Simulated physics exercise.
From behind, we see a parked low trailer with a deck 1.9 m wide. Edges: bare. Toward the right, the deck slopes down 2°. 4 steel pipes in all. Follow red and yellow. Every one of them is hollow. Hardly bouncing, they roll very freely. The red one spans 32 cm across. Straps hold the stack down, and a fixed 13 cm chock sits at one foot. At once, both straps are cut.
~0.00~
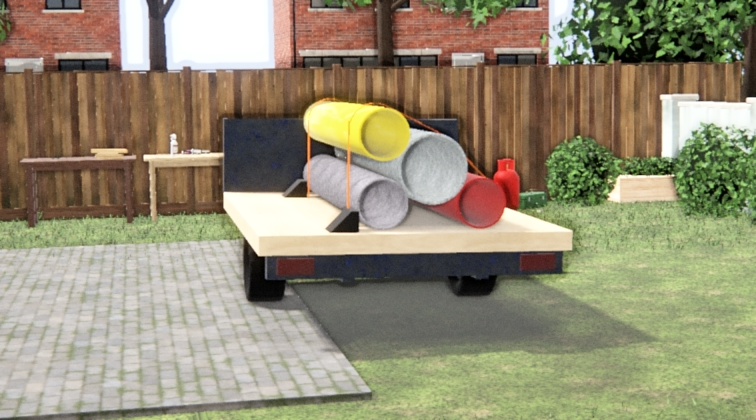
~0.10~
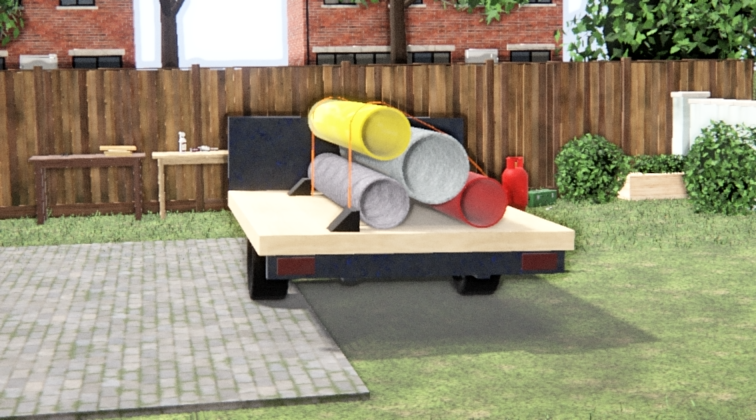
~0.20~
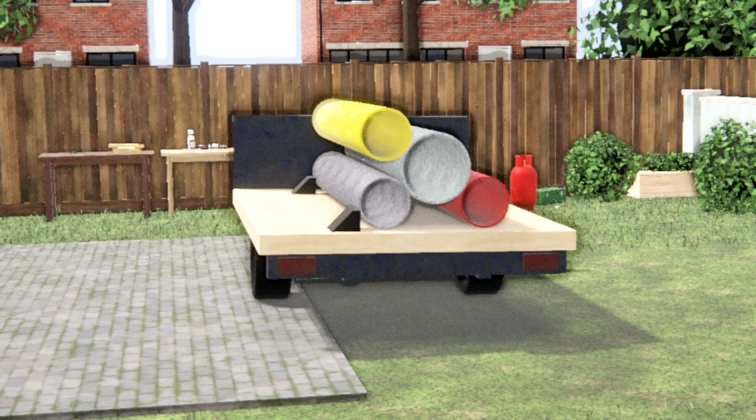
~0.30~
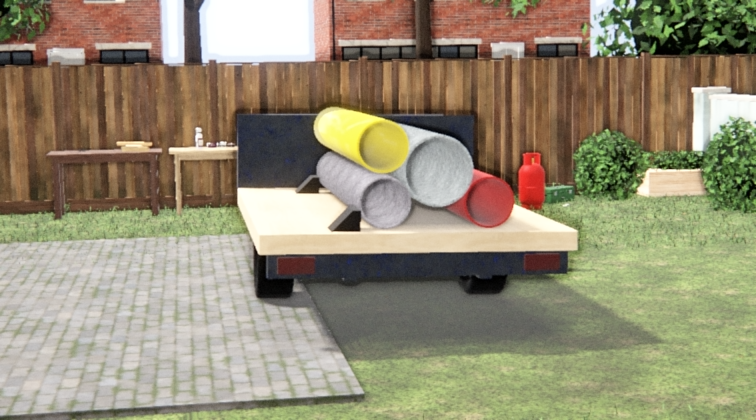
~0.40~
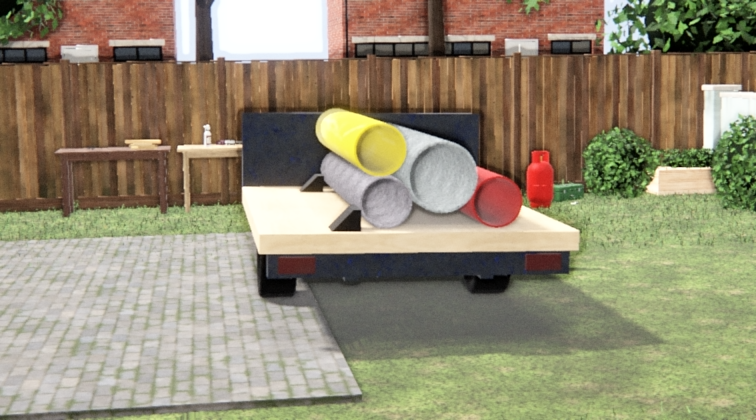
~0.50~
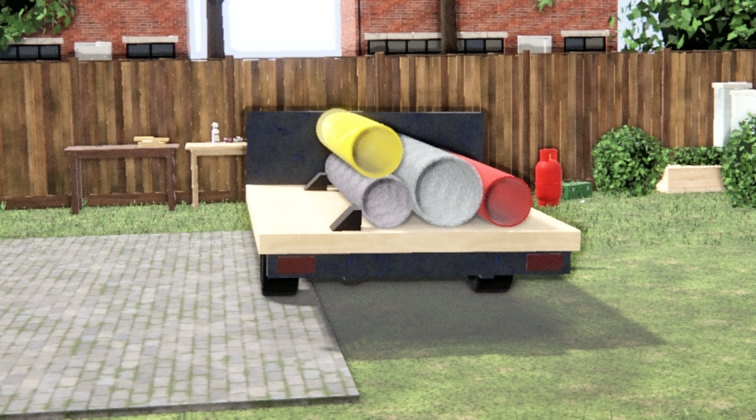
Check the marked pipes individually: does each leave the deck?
Red: Does, yellow: Does.
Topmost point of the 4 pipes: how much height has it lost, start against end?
Some 100 cm lower.
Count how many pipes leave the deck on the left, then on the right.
Left-hand count: 1; right-hand count: 3.
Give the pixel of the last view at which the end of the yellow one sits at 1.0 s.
Near (321, 201).
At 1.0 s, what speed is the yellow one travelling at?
It's travelling at about 2.0 m/s.
By 1.0 s, red is on the deck, 10 cm from the right edge, rolling right; yellow is on the deck, 35 cm from the left edge, rolling left; 0 gone from the deck.
By 1.5 s, red is dropping off the right side; yellow is dropping off the left side; 2 gone from the deck.
Finally (6.9 s), red is down on the right; yellow is down on the left; 4 gone from the deck.
